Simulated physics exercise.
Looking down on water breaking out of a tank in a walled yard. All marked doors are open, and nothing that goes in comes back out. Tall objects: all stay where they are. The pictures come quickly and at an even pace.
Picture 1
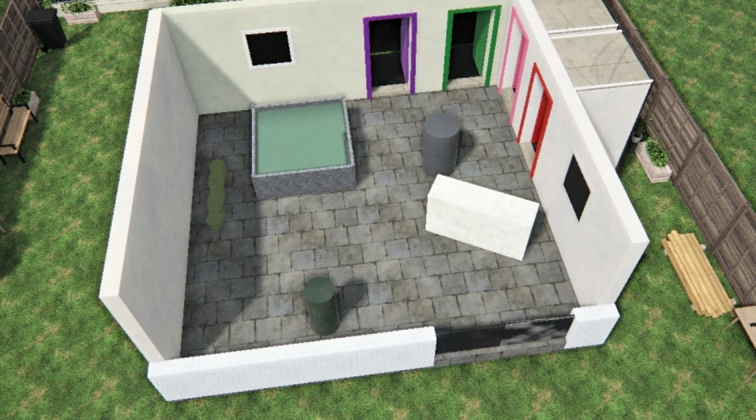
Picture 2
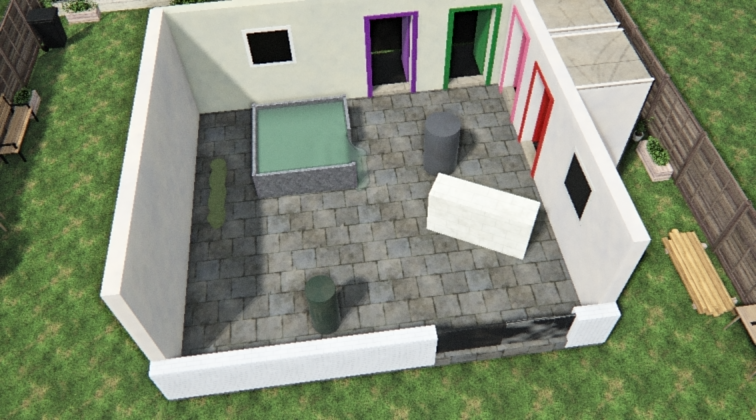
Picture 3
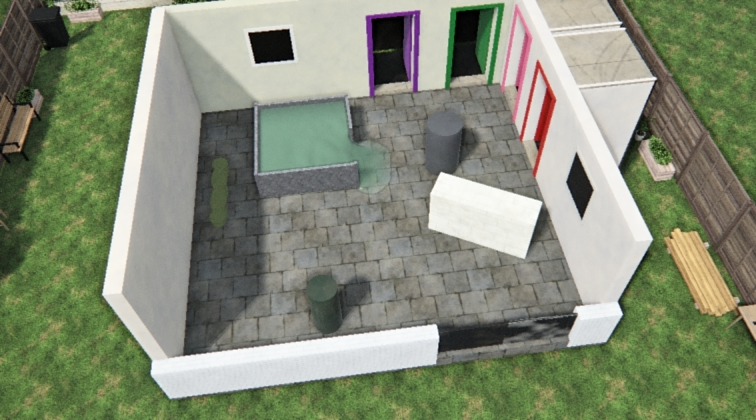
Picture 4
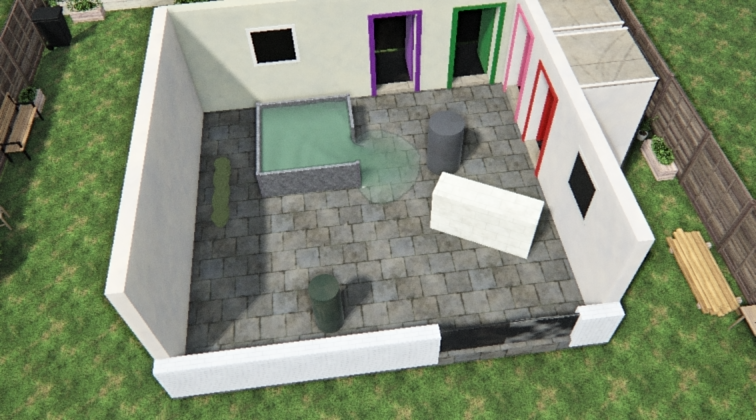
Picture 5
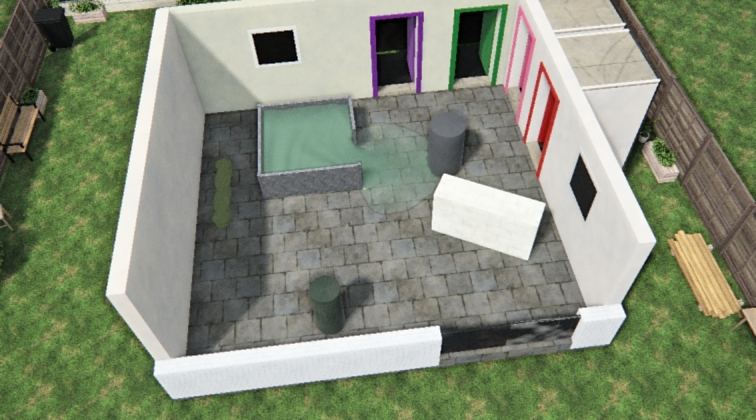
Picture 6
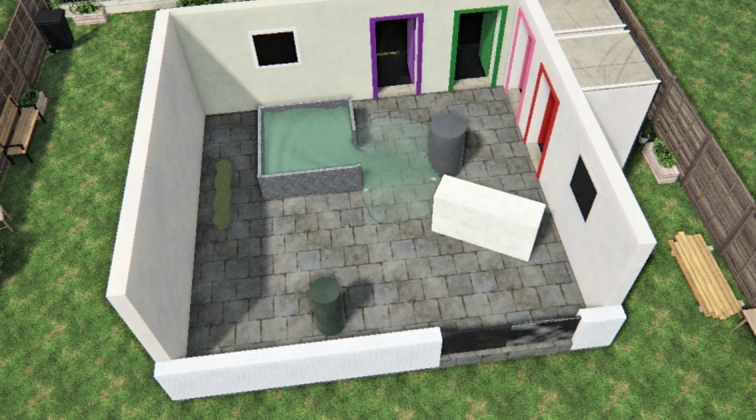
To begin with, a square tank of green water stands whole inside a white-walled paved yard with coloured door surrounds. Water then breaks out through its right side and spreads rightward across the paving in a thin, pale green sheet, reaching the ground near the grey cylinder and white block.
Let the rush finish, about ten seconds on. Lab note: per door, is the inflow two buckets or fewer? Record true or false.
Red door false; green door false; purple door true; pink door true.
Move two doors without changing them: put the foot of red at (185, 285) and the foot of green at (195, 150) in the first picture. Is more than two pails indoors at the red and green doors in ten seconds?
In short: The red one lets less in, the green one is under.
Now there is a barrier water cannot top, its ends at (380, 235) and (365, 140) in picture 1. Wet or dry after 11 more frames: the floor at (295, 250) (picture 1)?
My call for that spot - a puddle.
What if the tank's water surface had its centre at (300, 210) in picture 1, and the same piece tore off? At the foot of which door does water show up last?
That would be the green-painted one.
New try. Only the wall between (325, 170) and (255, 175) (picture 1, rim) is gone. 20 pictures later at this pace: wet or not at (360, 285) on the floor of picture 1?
At that place: Awash.
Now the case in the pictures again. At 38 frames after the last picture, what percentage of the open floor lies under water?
I'd estimate some 60 per cent.
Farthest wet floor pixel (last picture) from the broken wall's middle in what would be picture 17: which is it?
Somewhere near (570, 284).
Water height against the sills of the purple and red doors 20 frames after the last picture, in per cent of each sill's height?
First 40 percent, then 240 percent.
A moment on, water covers 20 % of the floor; the red door not reached, the green door not reached, the purple door not reached, the pink door not reached.
Next, water covers 30 % of the floor; the red door wet at the sill, nothing in, the green door under two buckets in, the purple door wet at the sill, nothing in, the pink door wet at the sill, nothing in.
Then, water covers 45 % of the floor; the red door under two buckets in, the green door over two buckets in, the purple door wet at the sill, nothing in, the pink door under two buckets in.
Later, water covers 60 % of the floor; the red door over two buckets in, the green door far over two buckets in, the purple door wet at the sill, nothing in, the pink door under two buckets in.
In the end, water covers 85 % of the floor; the red door far over two buckets in, the green door far over two buckets in, the purple door wet at the sill, nothing in, the pink door under two buckets in.
